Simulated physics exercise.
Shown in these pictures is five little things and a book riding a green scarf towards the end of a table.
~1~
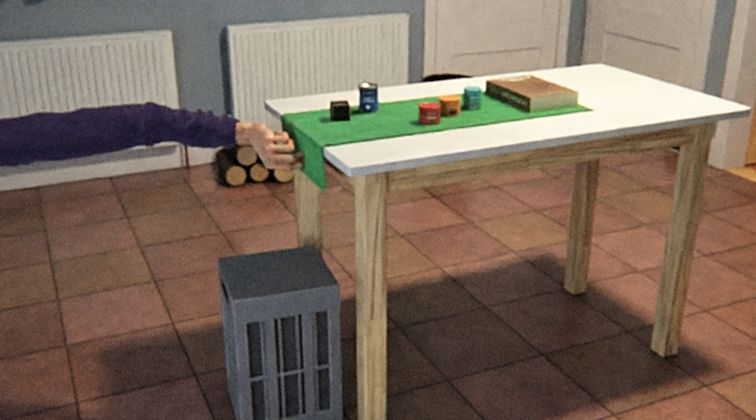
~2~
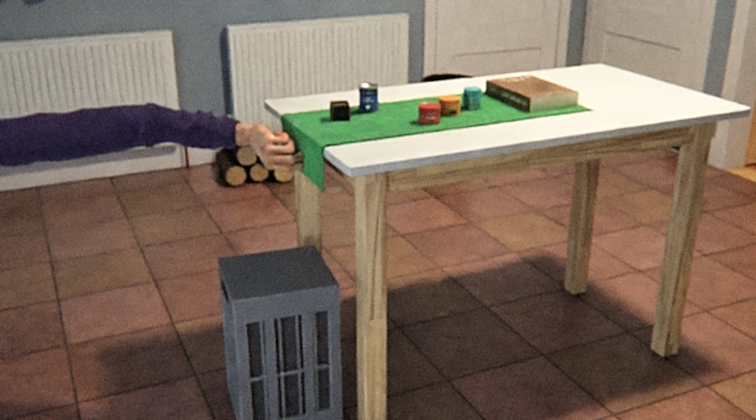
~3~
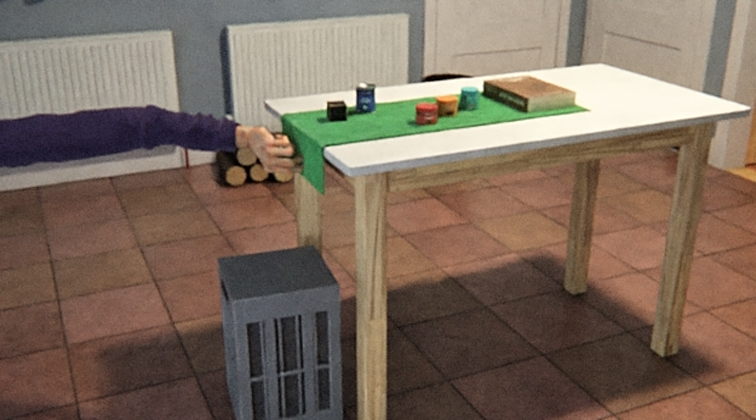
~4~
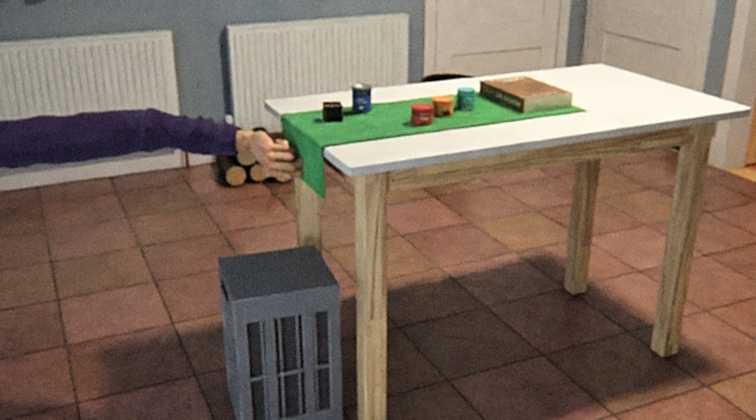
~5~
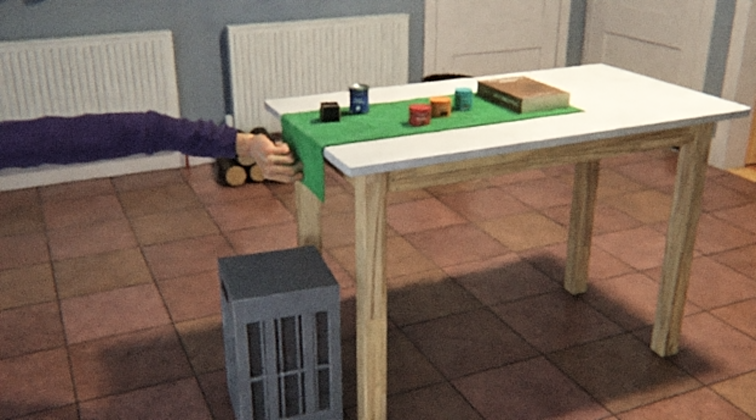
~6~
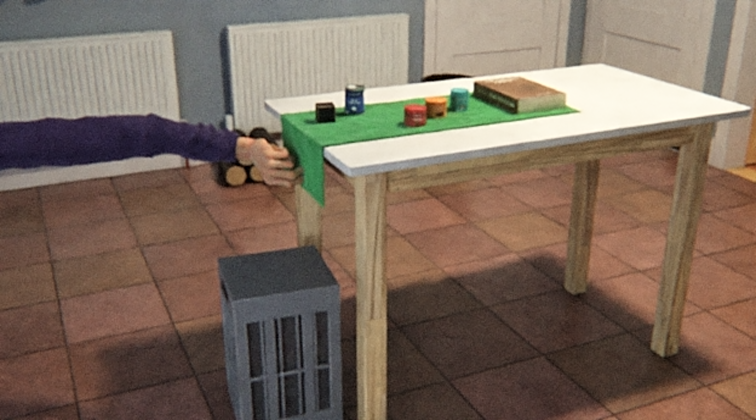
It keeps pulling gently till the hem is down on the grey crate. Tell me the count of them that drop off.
Two objects go.
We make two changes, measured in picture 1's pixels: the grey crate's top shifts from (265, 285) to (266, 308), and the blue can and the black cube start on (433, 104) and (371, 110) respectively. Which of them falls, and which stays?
The blue can stays aboard, and the black cube does not stay aboard.
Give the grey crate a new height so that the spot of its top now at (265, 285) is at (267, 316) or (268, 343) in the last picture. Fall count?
That would be 3 and 4.
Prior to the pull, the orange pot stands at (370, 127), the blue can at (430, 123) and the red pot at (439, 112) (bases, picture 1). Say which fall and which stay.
Record - orange pot lost; blue can retained; red pot retained.
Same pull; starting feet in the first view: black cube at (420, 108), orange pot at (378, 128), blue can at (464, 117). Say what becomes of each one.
In the end the black cube is still on top, the orange pot is no longer on top, and the blue can is still on top.
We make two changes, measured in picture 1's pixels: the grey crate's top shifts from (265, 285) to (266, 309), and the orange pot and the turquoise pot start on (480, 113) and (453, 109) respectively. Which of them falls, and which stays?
Orange pot: Safe; turquoise pot: Safe.
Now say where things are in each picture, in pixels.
The first frame shows hem (325, 191); black cube (340, 102); blue can (369, 85); red pot (430, 105); orange pot (450, 97); turquoise pot (473, 88); top of the crate (265, 285).
The second frame shows hem (324, 192); black cube (340, 102).
The third frame shows hem (324, 195); blue can (365, 86).
The fourth frame shows hem (324, 200); red pot (422, 106); top of the crate (265, 285).
The fifth frame shows hem (324, 203); orange pot (440, 98).
The sixth frame shows hem (324, 207); black cube (325, 104); blue can (354, 87); red pot (416, 107); orange pot (436, 99); turquoise pot (460, 89).
Soon after, hem near (303, 221); black cube gone.
Then, hem on the crate; black cube and blue can gone.
At rest, hem on the crate; black cube and blue can gone. The table loses two.
